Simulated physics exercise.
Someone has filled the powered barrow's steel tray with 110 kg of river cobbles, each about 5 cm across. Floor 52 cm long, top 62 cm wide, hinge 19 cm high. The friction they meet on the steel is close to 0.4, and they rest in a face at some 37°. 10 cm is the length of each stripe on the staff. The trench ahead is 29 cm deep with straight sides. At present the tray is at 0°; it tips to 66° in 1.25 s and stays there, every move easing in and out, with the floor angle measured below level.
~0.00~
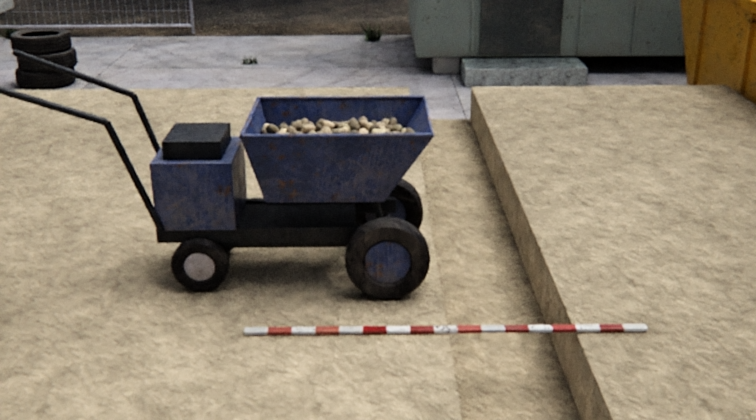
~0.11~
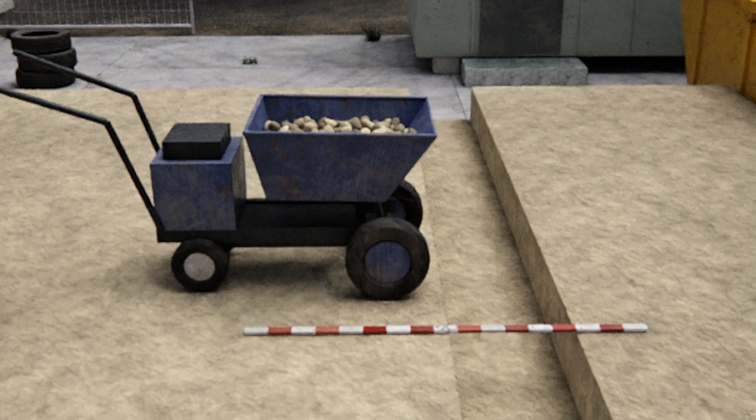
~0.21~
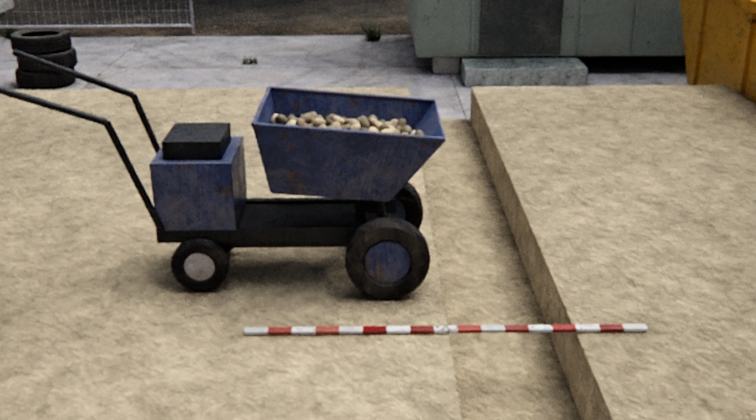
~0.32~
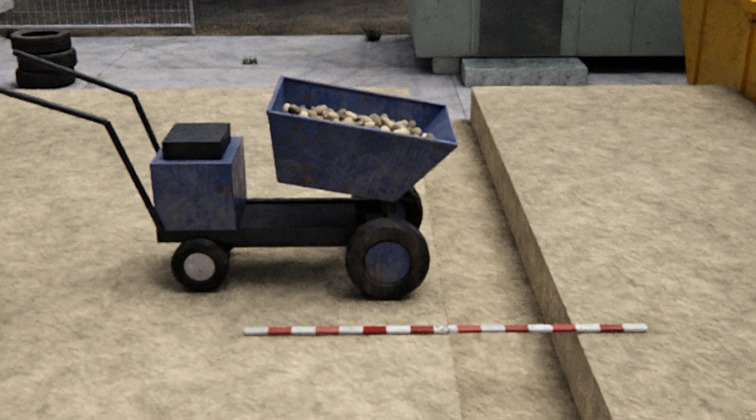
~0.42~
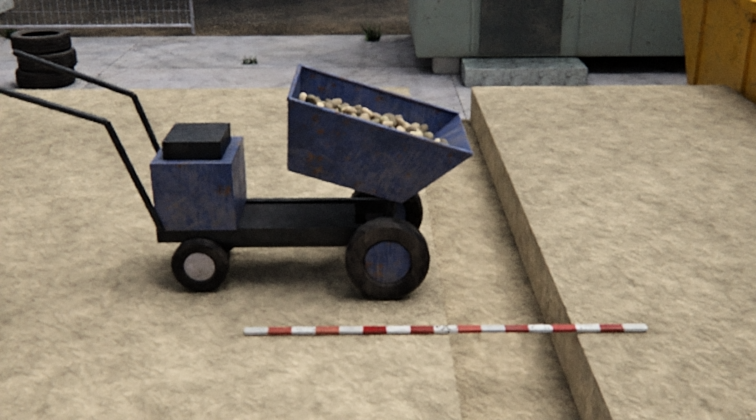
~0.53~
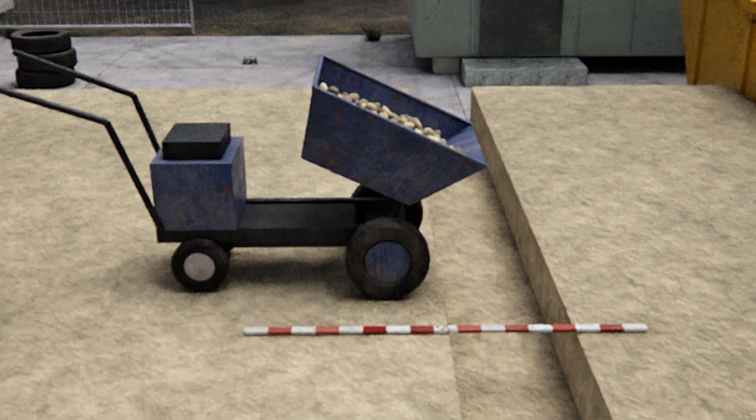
A blue powered barrow's tray, loaded with rounded stones, sat level at first, then tilted steadily forward, its back rising and its front lip swinging right toward the trench while the wheels stayed put.
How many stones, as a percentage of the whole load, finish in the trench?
Roughly 48 per cent of the load ends up in the trench.
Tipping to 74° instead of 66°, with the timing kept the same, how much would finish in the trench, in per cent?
It would come to about 60 percent.
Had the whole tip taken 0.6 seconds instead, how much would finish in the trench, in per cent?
Roughly 35 per cent.
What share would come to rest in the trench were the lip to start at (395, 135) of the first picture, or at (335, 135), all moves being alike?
First place roughly 75%, second roughly 80%.
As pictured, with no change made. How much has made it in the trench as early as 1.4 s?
Some 10 per cent of the load by that point.
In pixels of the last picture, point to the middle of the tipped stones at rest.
Centre estimate: Around (537, 303).
After 0.9 s the floor is at 56°; 100 % in the tray; the foremost stones are at (504, 191).
After 1.4 s the floor is at 66°; 78 % in the tray, 11 % in the trench, 11 % past the trench; the foremost stones are at (607, 274).
After 1.7 s the floor is at 66°; 51 % in the tray, 20 % in the trench, 29 % past the trench; the foremost stones are at (679, 273).
After 3.7 s the floor is at 66°; 21 % in the tray, 48 % in the trench, 31 % past the trench; the foremost stones are at (727, 275).
